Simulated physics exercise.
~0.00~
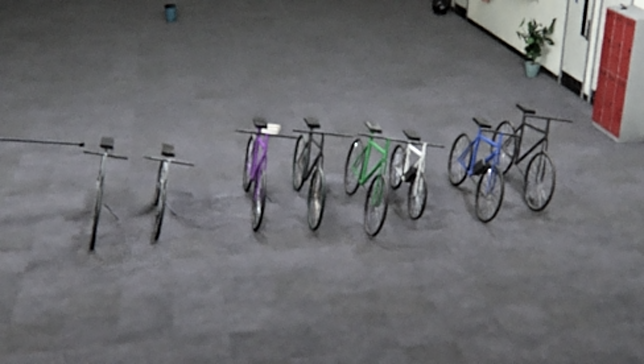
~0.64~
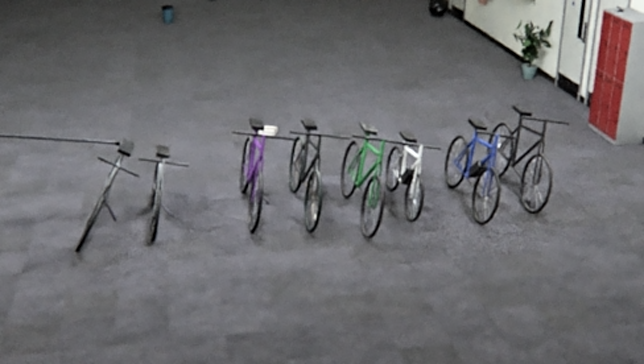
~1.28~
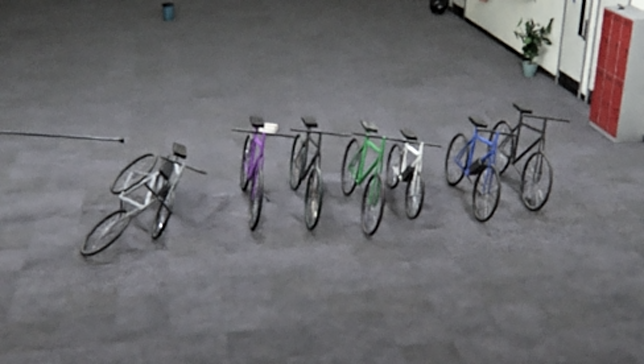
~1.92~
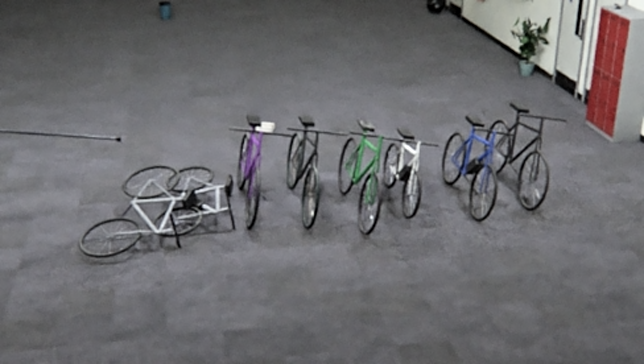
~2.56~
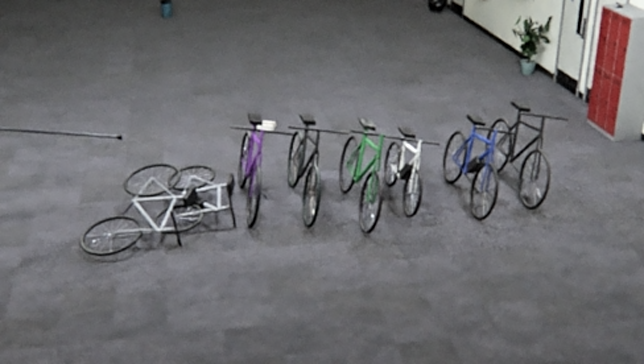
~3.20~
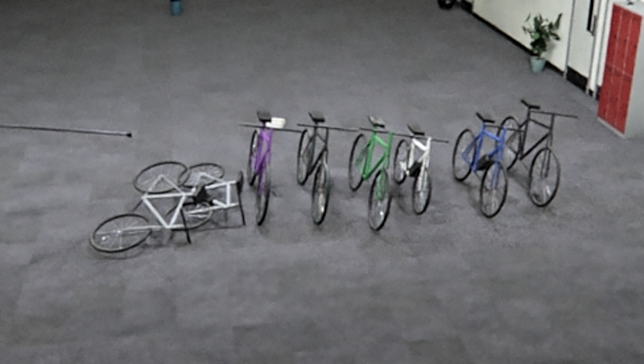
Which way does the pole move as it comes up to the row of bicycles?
The pole moves to the right, coming in from the left edge towards the leftmost bicycle.
